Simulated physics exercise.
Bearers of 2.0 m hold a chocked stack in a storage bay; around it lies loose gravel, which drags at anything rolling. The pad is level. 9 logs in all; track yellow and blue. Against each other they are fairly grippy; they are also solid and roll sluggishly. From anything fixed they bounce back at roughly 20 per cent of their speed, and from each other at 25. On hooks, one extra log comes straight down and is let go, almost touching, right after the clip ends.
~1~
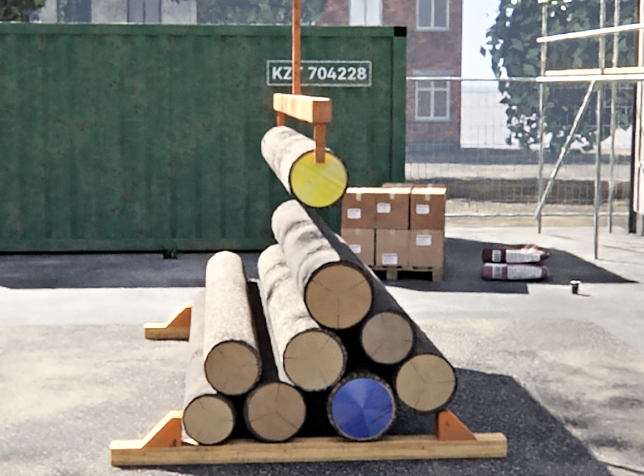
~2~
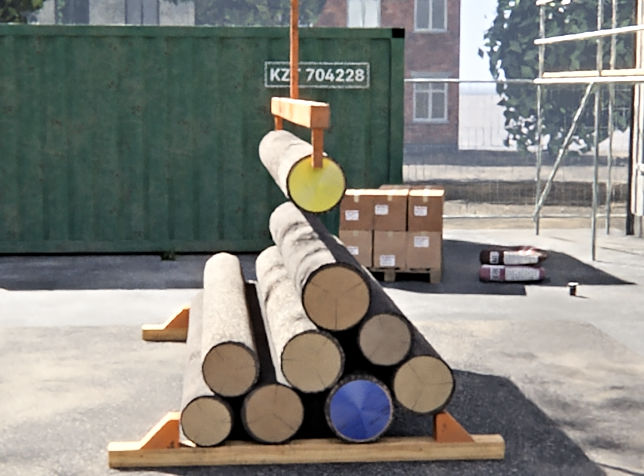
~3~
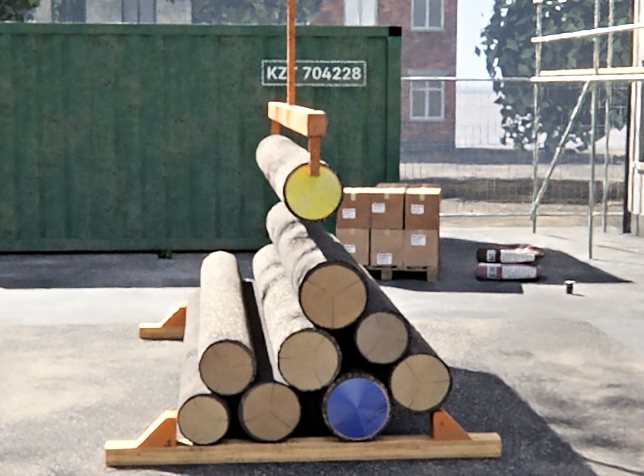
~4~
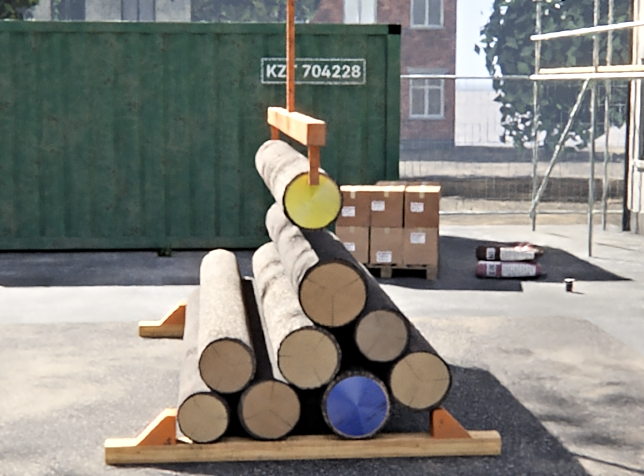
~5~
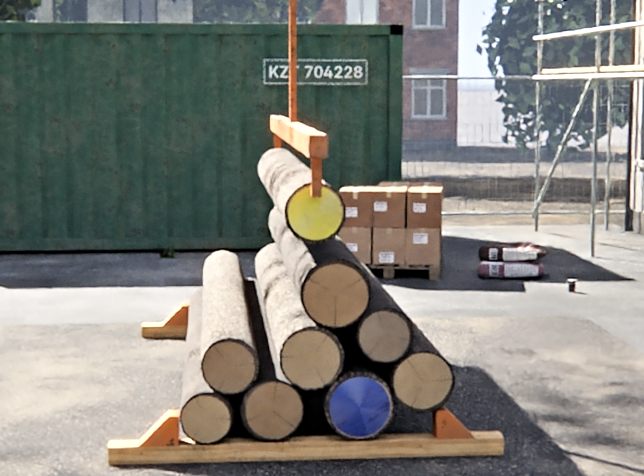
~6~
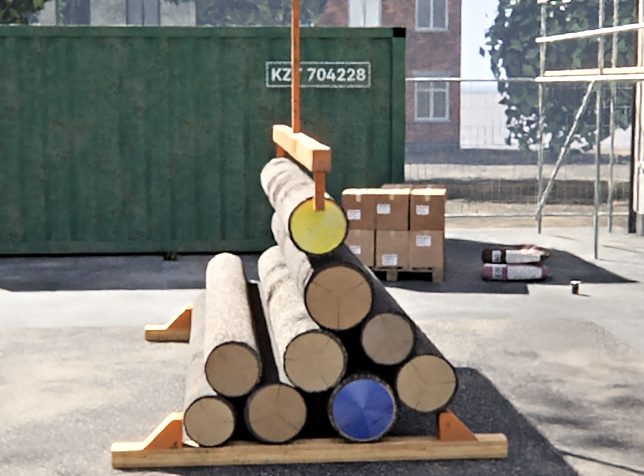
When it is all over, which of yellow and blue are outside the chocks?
As for the yellow log, it does not leave, and the blue does not leave.
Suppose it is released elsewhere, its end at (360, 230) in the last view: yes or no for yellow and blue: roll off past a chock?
Yellow does, blue does not.
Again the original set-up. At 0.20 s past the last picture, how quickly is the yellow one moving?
The speed is close to 0.4 m/s.
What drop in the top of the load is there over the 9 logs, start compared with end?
Roughly 55 cm.
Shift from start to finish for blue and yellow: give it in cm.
The blue one moved 0 and the yellow one moved 70.
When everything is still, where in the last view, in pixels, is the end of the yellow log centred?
It comes to rest around (267, 320).
Then, 0.20 s after the last picture, yellow is up on others, 65 cm inside the right chock, rolling left; blue is on the bearers, 40 cm inside the right chock; 0 past a chock so far.
Then, 0.40 s after the last picture, yellow is up on others, 55 cm inside the left chock, rolling left; no change for blue; 0 past a chock so far.
Then, 0.50 s after the last picture, yellow is up on others, 45 cm inside the left chock, rolling left; no change for blue; 0 past a chock so far.
At rest (1.00 s after the last picture), yellow is up on others, 45 cm inside the left chock; blue is on the bearers, 40 cm inside the right chock; 0 past a chock so far.
